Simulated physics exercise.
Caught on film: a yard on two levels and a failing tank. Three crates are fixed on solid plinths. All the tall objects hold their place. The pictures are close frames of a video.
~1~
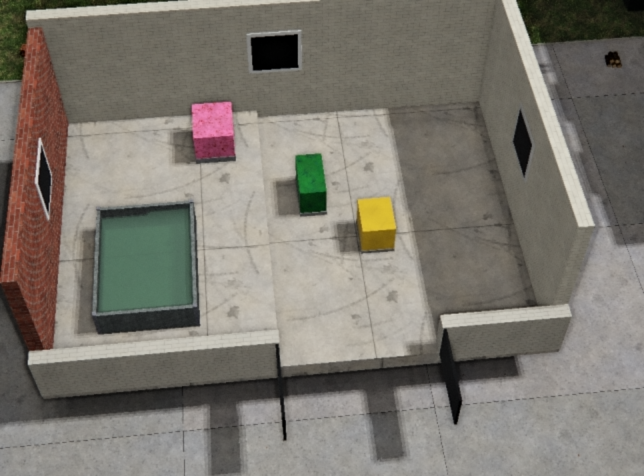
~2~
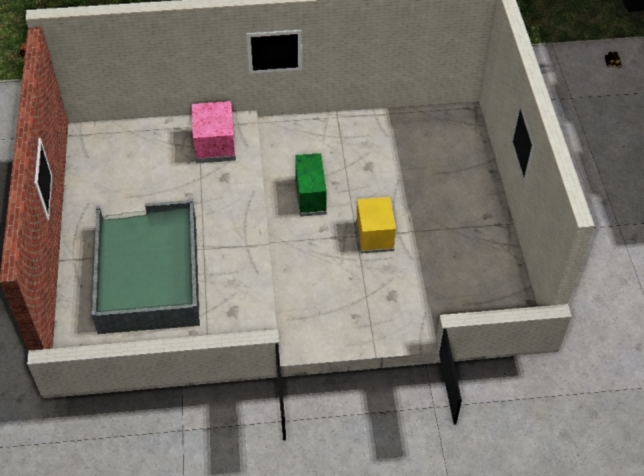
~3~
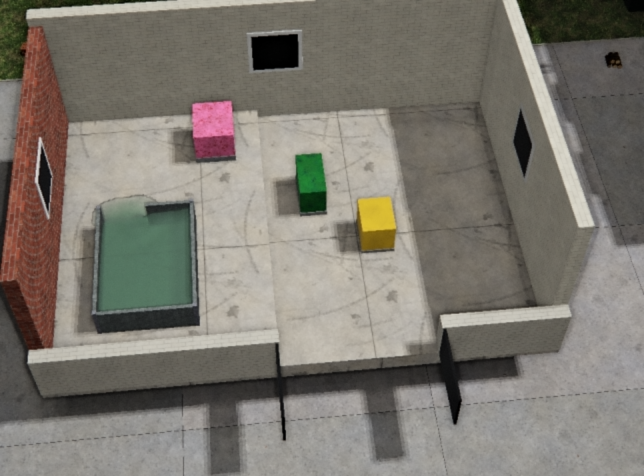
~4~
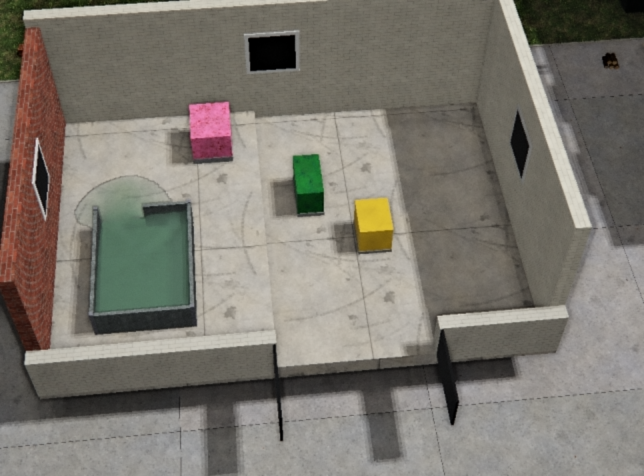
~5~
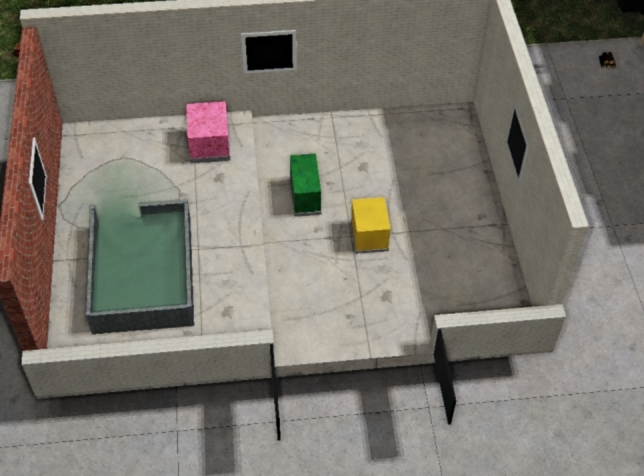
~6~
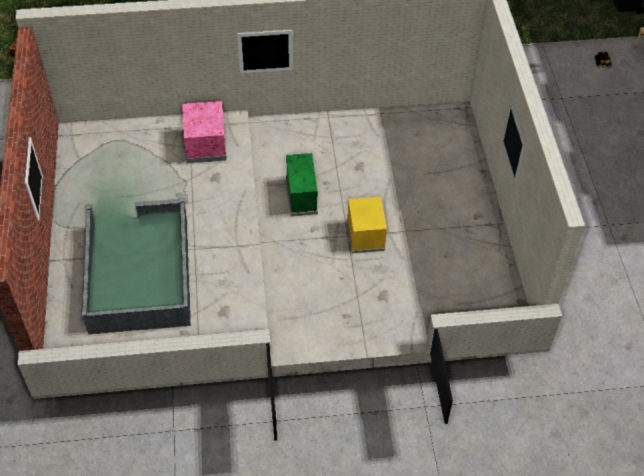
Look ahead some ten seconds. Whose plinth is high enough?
The yellow crate keeps dry; the pink crate is soaked; the green crate keeps dry.
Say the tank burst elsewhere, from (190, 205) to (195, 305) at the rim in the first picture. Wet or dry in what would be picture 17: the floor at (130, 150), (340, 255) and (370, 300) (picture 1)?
One after the other: Not flooded, flooded, flooded.
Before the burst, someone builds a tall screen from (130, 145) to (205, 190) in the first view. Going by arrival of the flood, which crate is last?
Last comes the yellow crate.
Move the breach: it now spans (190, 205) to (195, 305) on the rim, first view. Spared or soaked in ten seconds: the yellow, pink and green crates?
Then: The yellow crate is topped, the pink crate is safe, the green crate is topped.
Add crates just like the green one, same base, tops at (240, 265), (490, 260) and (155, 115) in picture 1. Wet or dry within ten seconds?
In that order: Keeps dry, is spared, gets wet.
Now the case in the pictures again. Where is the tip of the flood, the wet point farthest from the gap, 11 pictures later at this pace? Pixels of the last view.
I would point to (237, 114).
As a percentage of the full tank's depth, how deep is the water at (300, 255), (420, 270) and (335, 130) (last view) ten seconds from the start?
In turn 6, 2 and 4 in a hundred.
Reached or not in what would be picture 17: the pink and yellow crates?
Then: At pink reached, at yellow no.
A moment on, water covers 15 % of the floor; the yellow crate not reached, the pink crate water round its plinth, the green crate not reached.
Next, water covers 15 % of the floor; the yellow crate not reached, the pink crate water round its plinth, the green crate not reached.
Then, water covers 20 % of the floor; the yellow crate not reached, the pink crate water round its plinth, the green crate not reached.
Later, water covers 50 % of the floor; the yellow crate not reached, the pink crate water round its plinth, the green crate water round its plinth.
In the end, water covers 80 % of the floor; the yellow crate stayed above the water, the pink crate was topped, the green crate stayed above the water.
